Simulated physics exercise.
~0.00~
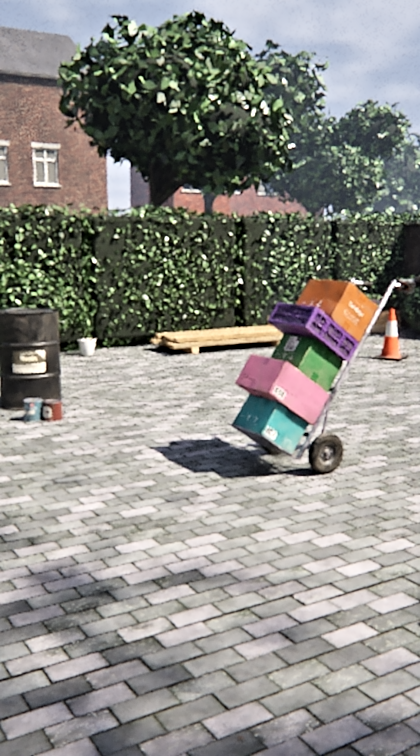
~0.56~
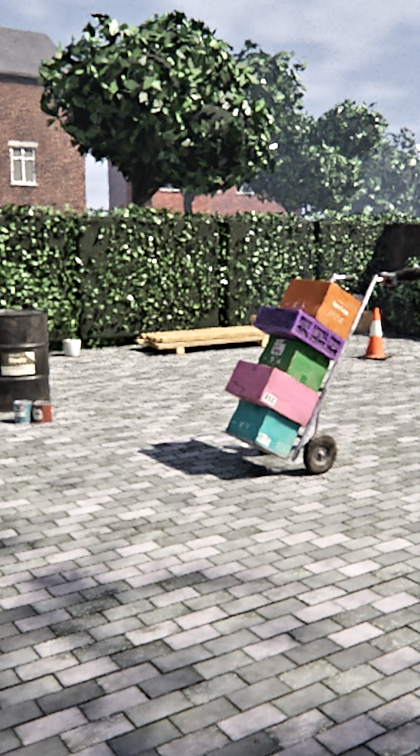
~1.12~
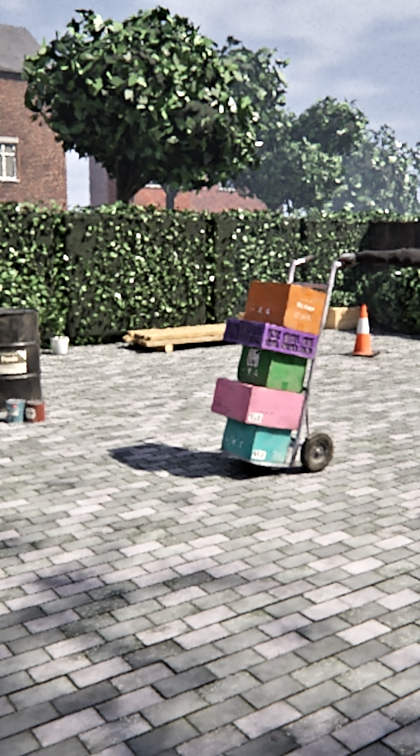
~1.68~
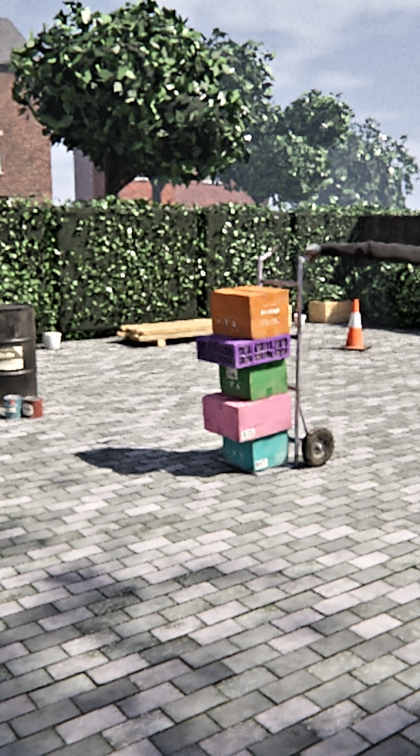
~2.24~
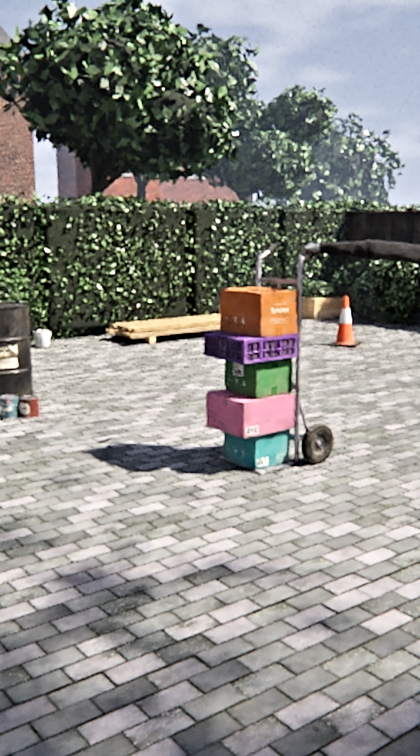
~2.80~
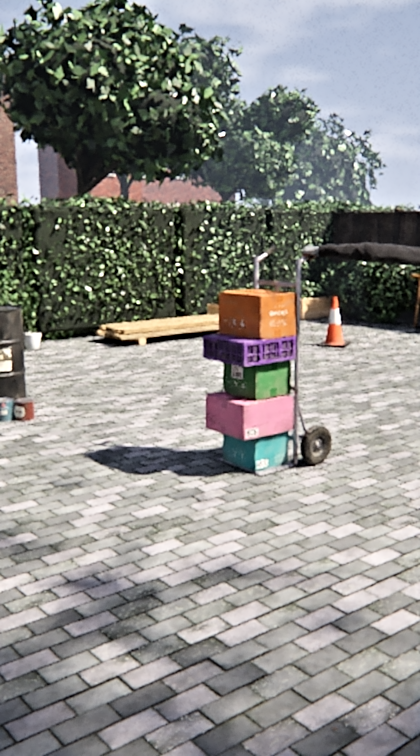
A hand truck stacked with an orange parcel, a purple crate and green, pink and turquoise boxes swung from leaning back to upright on a paved yard, rocked slightly as it landed, then stood still with the whole stack in place.
